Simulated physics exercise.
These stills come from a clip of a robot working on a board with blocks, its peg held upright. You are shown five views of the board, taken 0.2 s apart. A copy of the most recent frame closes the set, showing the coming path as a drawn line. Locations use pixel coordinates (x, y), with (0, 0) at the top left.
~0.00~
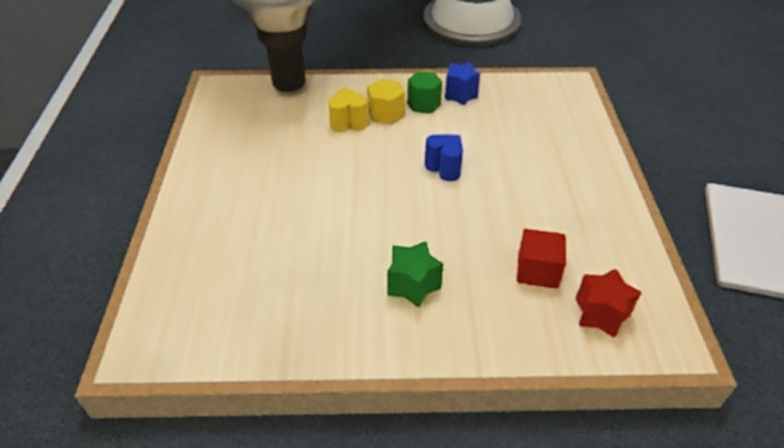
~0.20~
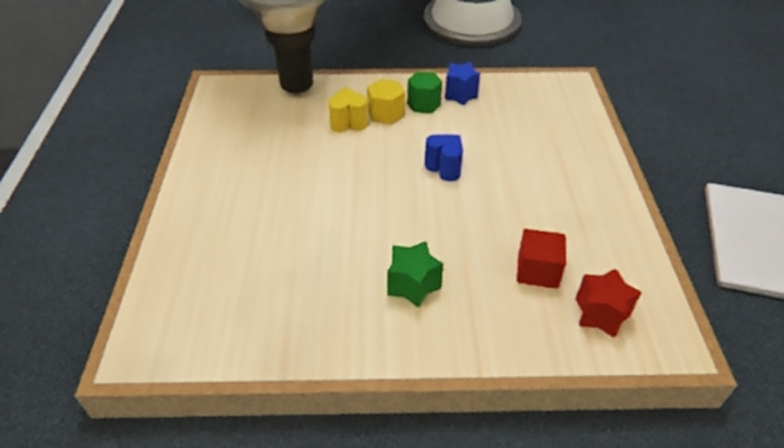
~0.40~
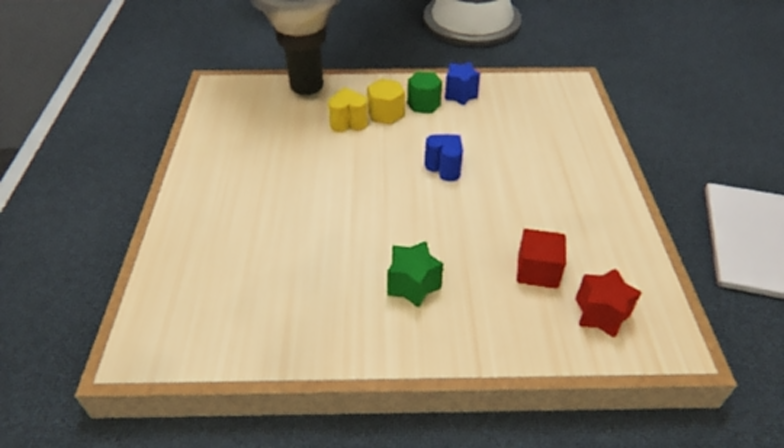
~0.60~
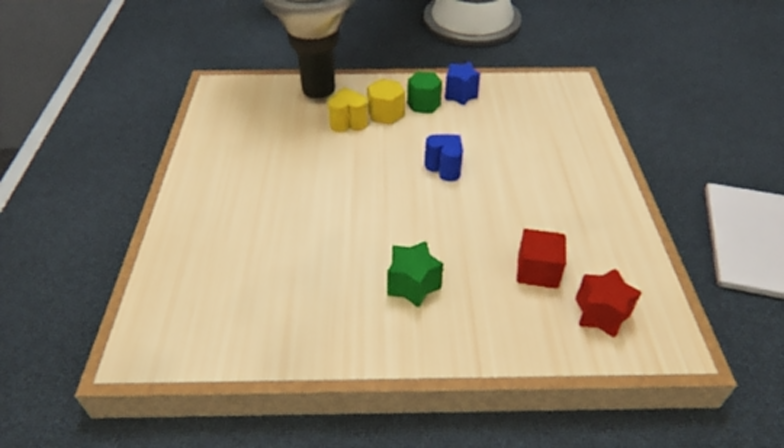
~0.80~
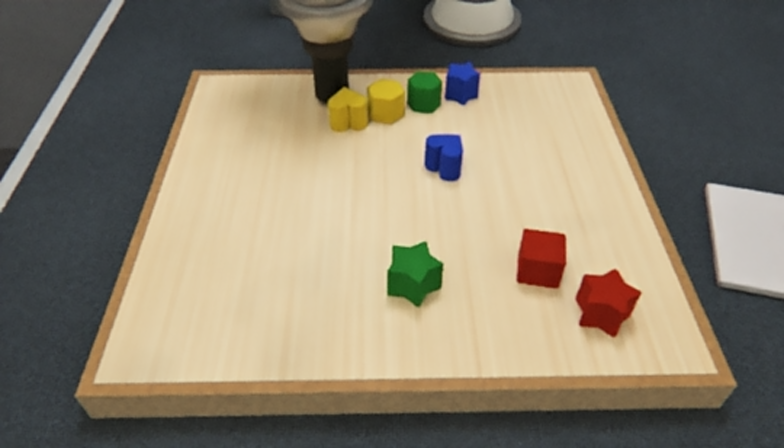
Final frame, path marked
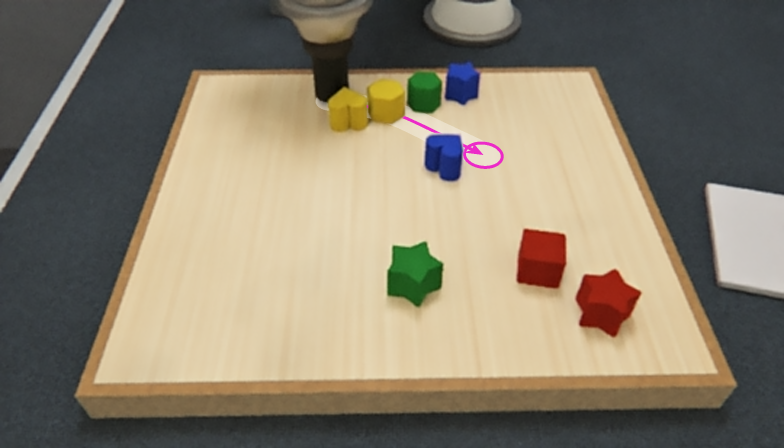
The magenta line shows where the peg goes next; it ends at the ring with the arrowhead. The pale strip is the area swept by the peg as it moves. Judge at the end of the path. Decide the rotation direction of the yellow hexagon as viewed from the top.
Viewed from above: Anti-clockwise.
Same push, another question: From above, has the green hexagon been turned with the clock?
My answer is no.
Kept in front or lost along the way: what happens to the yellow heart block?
I predict the peg has moved past it.
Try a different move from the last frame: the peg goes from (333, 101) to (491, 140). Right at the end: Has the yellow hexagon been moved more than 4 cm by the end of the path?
Short answer: Yes.
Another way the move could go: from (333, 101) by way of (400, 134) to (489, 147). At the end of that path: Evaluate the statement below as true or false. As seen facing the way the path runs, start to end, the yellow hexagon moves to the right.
This is false.
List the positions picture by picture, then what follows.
In the first frame, peg tip at (289, 83); block tops, yellow heart block at (347, 98); yellow hexagon at (386, 89); green hexagon at (425, 79); blue star at (463, 71).
In the second frame, peg at (297, 84); blocks unchanged.
In the third frame, peg at (307, 86); blocks unchanged.
In the fourth frame, peg at (319, 89); blocks unchanged.
In the fifth frame, peg at (332, 93); yellow heart block at (347, 98); yellow hexagon at (386, 89); green hexagon at (425, 79); blue star at (463, 71).
Path on the board, from (333, 101) over (386, 111) and (434, 131) to (483, 155).
The first path, step by step. One third of the way, peg at (387, 104); yellow heart block at (353, 103), turned 50° clockwise; yellow hexagon at (418, 96), turned 20° anticlockwise; green hexagon at (435, 79), turned 30° anticlockwise; blue star at (465, 70).
Two thirds of the way, peg at (435, 124); yellow heart block at (353, 103), turned 50° clockwise; yellow hexagon at (472, 115), turned 30° anticlockwise; green hexagon at (437, 79), turned 35° anticlockwise; blue star at (465, 69).
At the end, peg at (484, 148); yellow heart block at (353, 103), turned 50° clockwise; yellow hexagon at (527, 134), turned 50° anticlockwise; green hexagon at (437, 79), turned 35° anticlockwise; blue star at (465, 69).
